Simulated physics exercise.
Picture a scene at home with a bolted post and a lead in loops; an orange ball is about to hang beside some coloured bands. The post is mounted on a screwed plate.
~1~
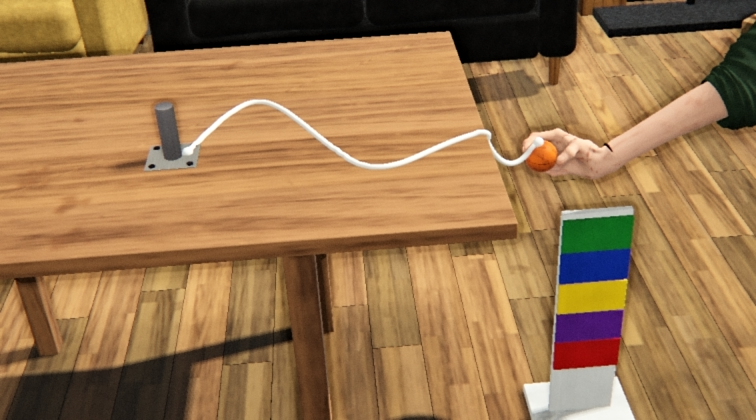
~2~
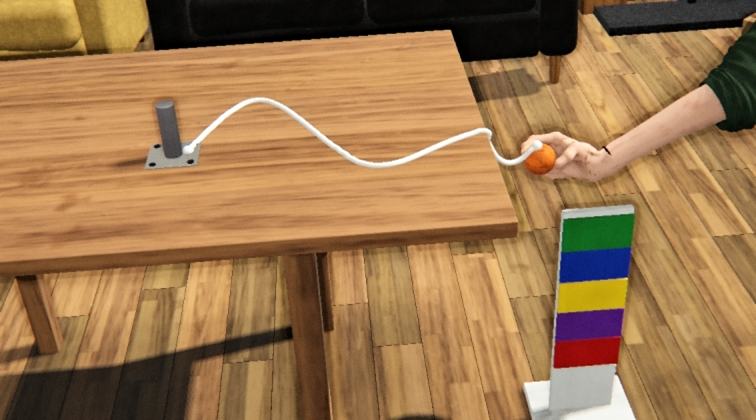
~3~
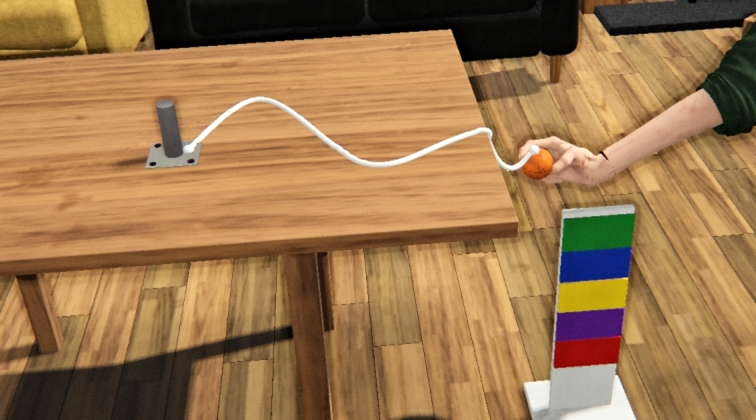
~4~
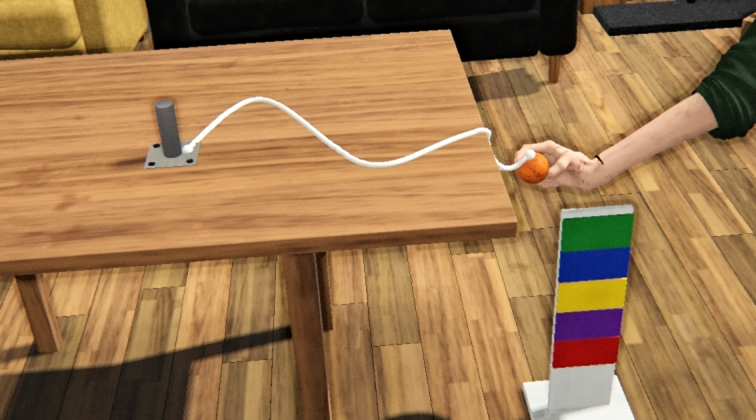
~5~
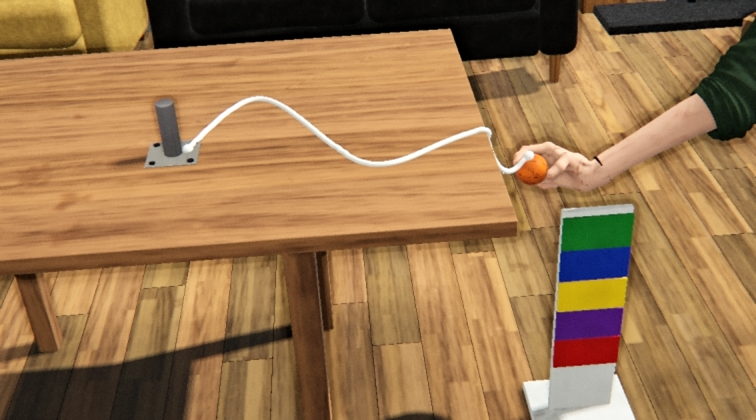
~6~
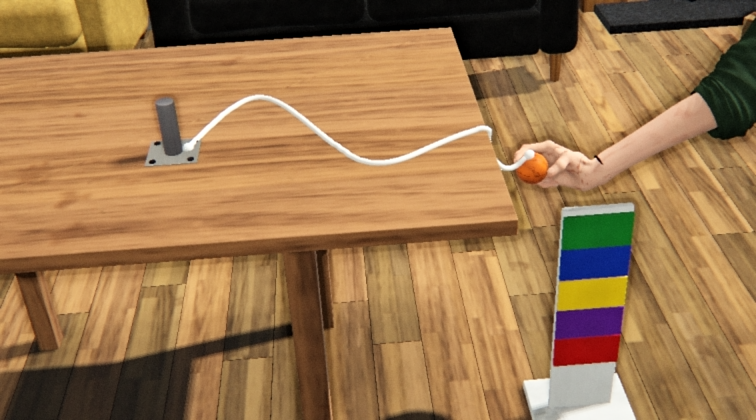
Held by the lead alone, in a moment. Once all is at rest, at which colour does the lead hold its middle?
At purple.
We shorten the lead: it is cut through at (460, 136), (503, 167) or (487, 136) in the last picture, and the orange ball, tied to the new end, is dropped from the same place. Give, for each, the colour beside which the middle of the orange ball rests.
First try: Green; second try: Yellow; third try: Blue.
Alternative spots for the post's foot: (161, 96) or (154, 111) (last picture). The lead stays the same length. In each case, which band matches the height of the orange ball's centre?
Try one - yellow; try two - yellow.
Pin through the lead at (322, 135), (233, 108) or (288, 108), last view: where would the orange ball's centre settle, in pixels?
Estimated pixels in sequence: (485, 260), (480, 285) and (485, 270).
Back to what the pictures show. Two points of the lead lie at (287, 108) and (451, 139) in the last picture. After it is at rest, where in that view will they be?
Point one to (361, 127), point two to (479, 213).
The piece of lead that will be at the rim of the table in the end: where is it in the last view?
Roughly (349, 155).
Early on, ball near (522, 288); level with yellow.
Midway, ball near (460, 312); level with purple.
Near the end, ball near (482, 318); level with purple.
Finally, ball near (476, 320); level with purple. Its middle rests at the purple band.
